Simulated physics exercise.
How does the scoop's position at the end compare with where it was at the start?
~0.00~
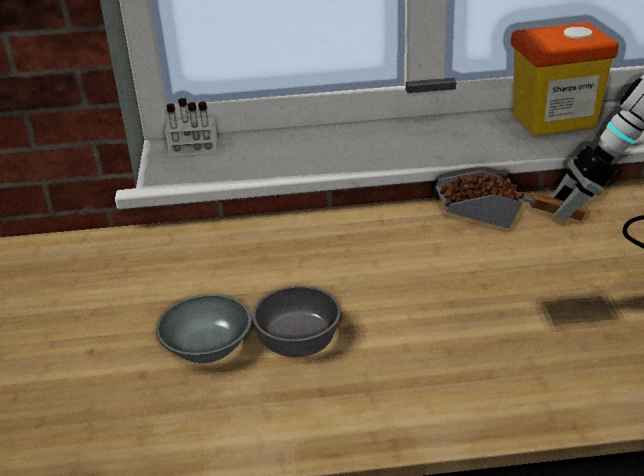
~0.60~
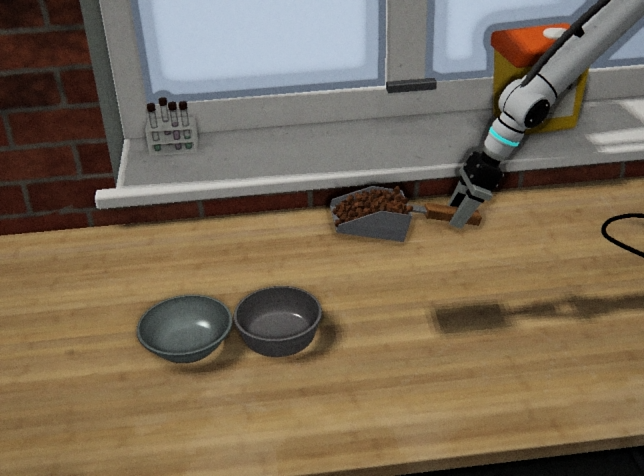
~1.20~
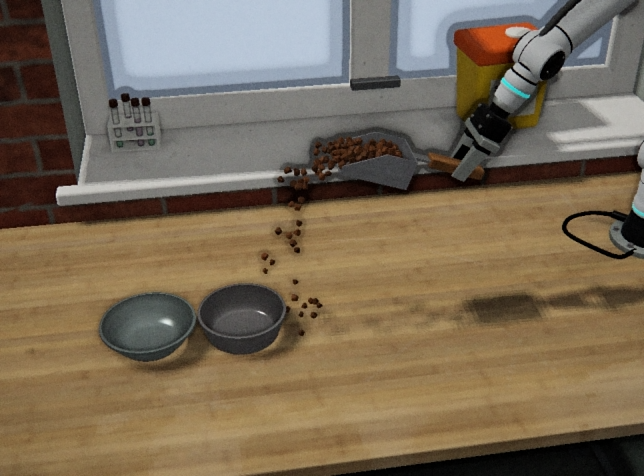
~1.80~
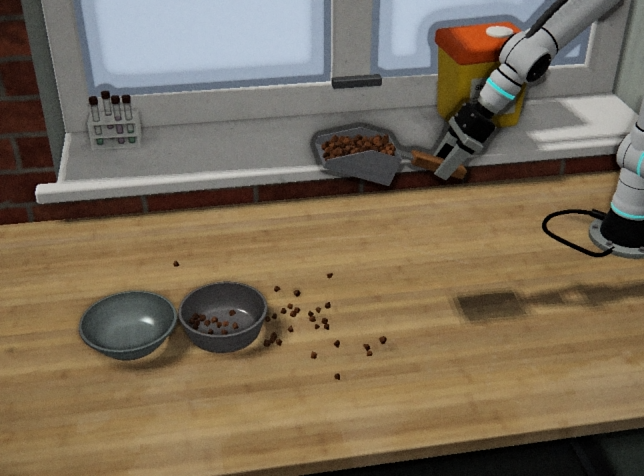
It ends up farther left and higher, held up in front of the windowsill and closer to the bowls, whereas it began lower down, below the yellow container.
